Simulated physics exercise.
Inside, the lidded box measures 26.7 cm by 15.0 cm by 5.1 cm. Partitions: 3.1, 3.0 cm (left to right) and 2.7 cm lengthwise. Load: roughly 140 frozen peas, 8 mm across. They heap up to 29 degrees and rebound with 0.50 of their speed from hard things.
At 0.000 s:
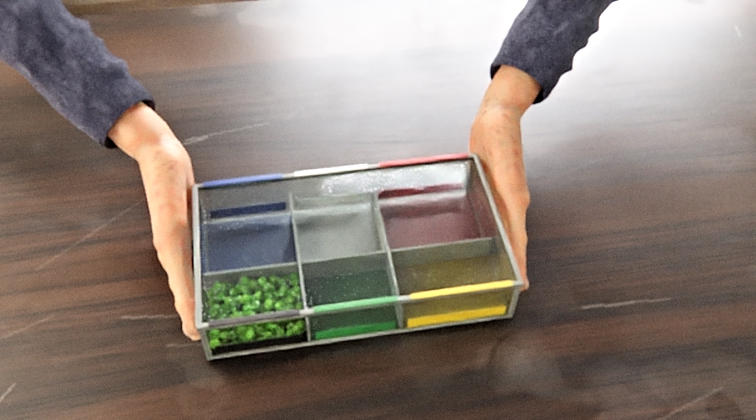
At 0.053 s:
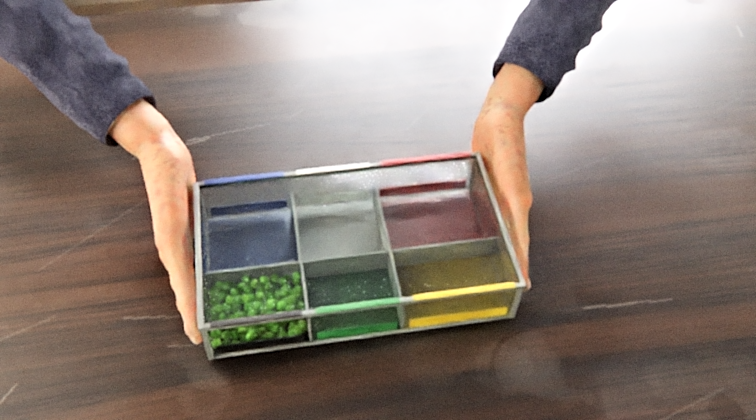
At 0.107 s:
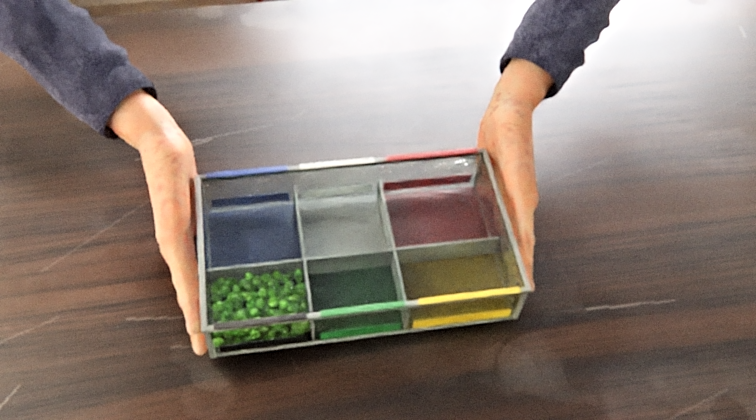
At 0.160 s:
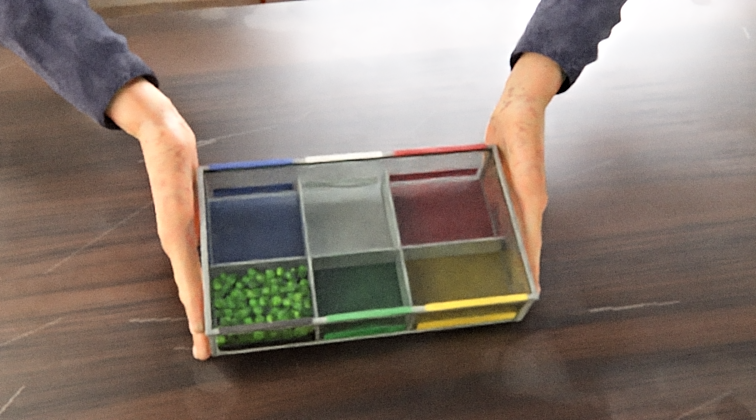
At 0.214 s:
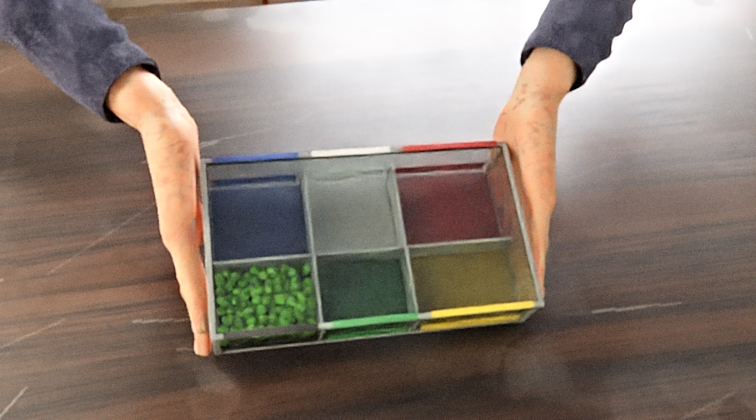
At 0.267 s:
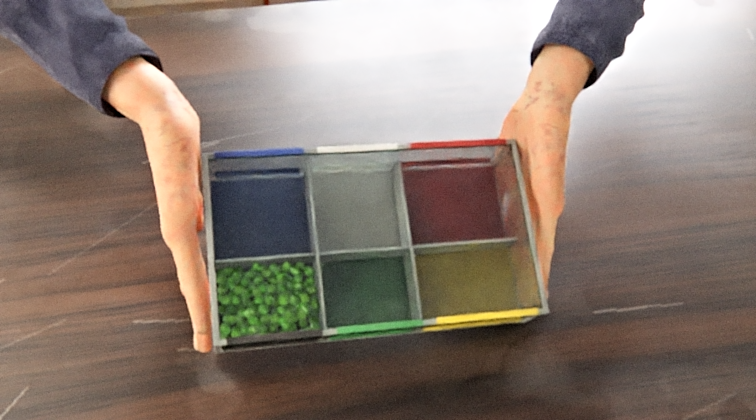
A clear lidded box with six compartments, green peas filling only the front left one, was held between two hands on a dark wooden table and gradually tilted toward its right front corner.
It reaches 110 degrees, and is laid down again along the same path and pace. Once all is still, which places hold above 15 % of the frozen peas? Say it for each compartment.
Red compartment: Under; blue compartment: Under; green compartment: Under; yellow compartment: Under; white compartment: Under; black compartment: Over.
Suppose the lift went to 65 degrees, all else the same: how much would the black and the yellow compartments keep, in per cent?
Black 100; yellow 0.
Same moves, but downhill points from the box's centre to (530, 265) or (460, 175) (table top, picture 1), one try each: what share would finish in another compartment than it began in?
About 95 and 100 per cent.
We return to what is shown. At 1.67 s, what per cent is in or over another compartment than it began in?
Some 15 per cent.
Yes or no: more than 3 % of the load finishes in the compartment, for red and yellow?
Red no, yellow yes.
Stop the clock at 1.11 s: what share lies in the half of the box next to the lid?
Roughly 60 per cent.
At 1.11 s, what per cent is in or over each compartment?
Red 0, blue 0, green 10, yellow 0, white 0, black 90.
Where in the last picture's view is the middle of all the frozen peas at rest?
Near (285, 331).
Then, at 1.11 s, tilt 109 degrees; green 10 %, black 90 %.
Then, at 1.67 s, tilt 48 degrees; green 10 %, yellow 10 %, black 85 %.
After 2.29 s, tilt 0 degrees; green 10 %, yellow 10 %, black 80 %.
By 2.8 s all is still; red 0 %, blue 0 %, green 10 %, yellow 10 %, white 0 %, black 80 %.
